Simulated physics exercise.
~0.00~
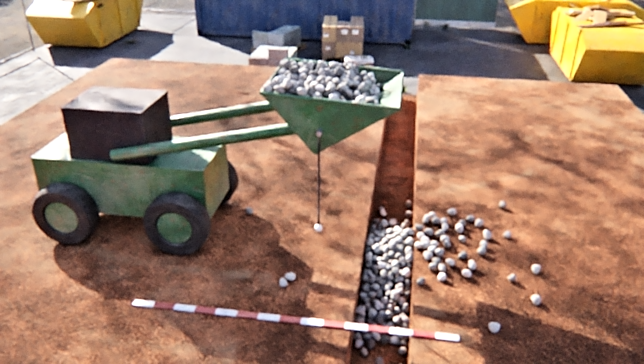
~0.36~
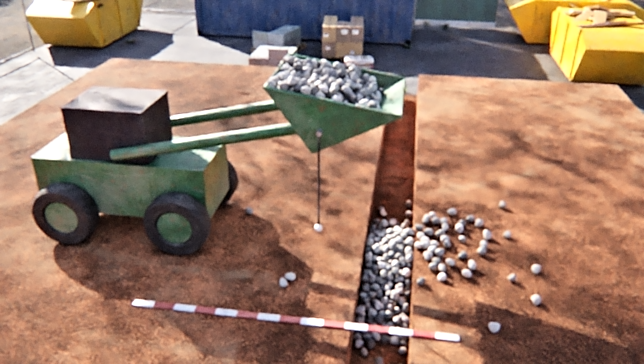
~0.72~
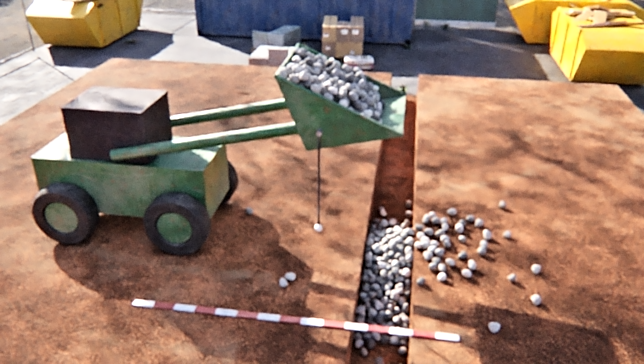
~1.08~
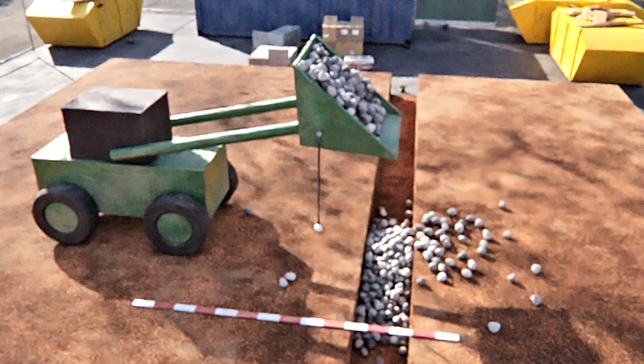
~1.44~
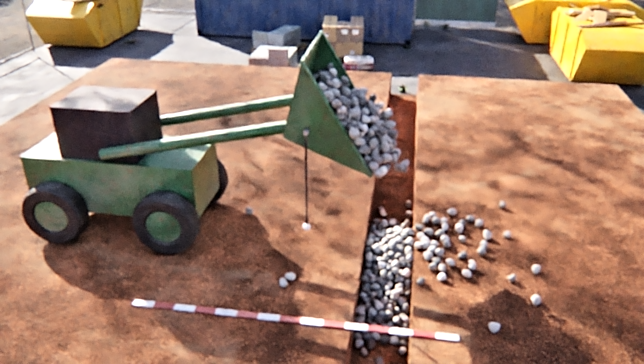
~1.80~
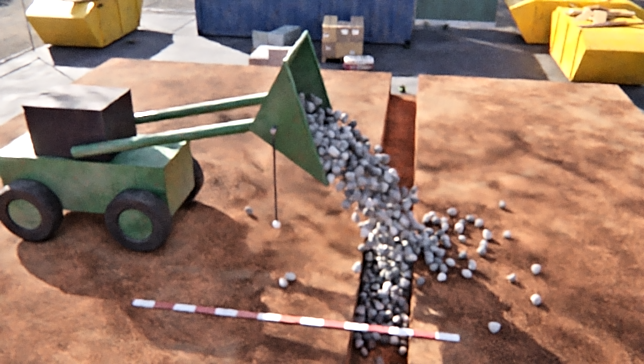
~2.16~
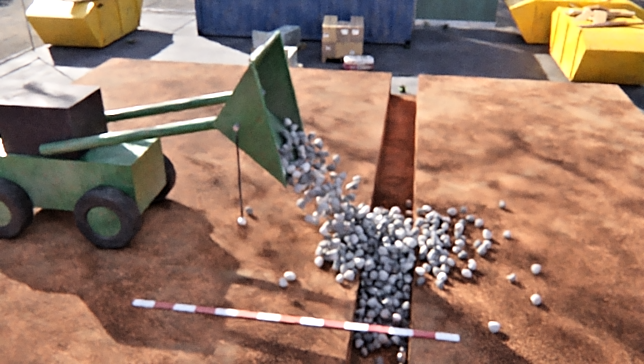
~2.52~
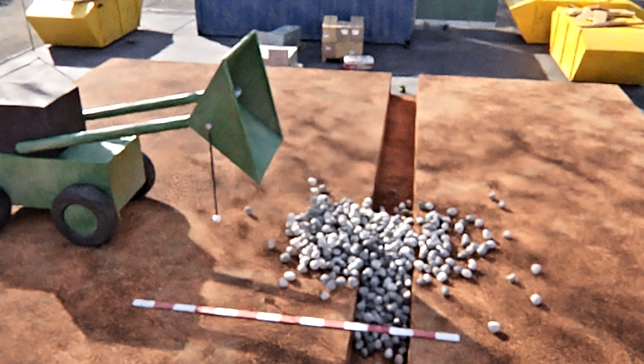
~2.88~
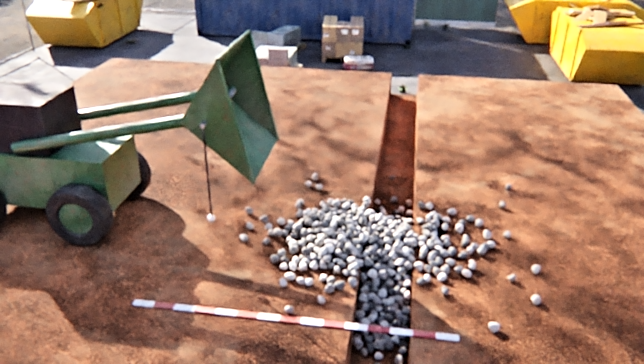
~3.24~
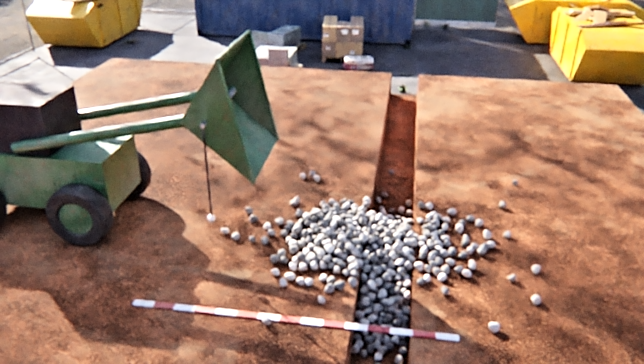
A green loader with black wheels holds a bucket heaped with grey stones beside a narrow trench in reddish ground, where earlier stones already lie in the trench and scattered to its right. The bucket tips forward to the right, slowly steepening while the load stays in. As the machine starts rolling back to the left, stones spill over the lip and pour into the trench. It keeps retreating, so the later stones land short, on the near left side. The loader stops with its bucket empty, and the stones settle in a broad pile across the trench, behind a red and white staff.
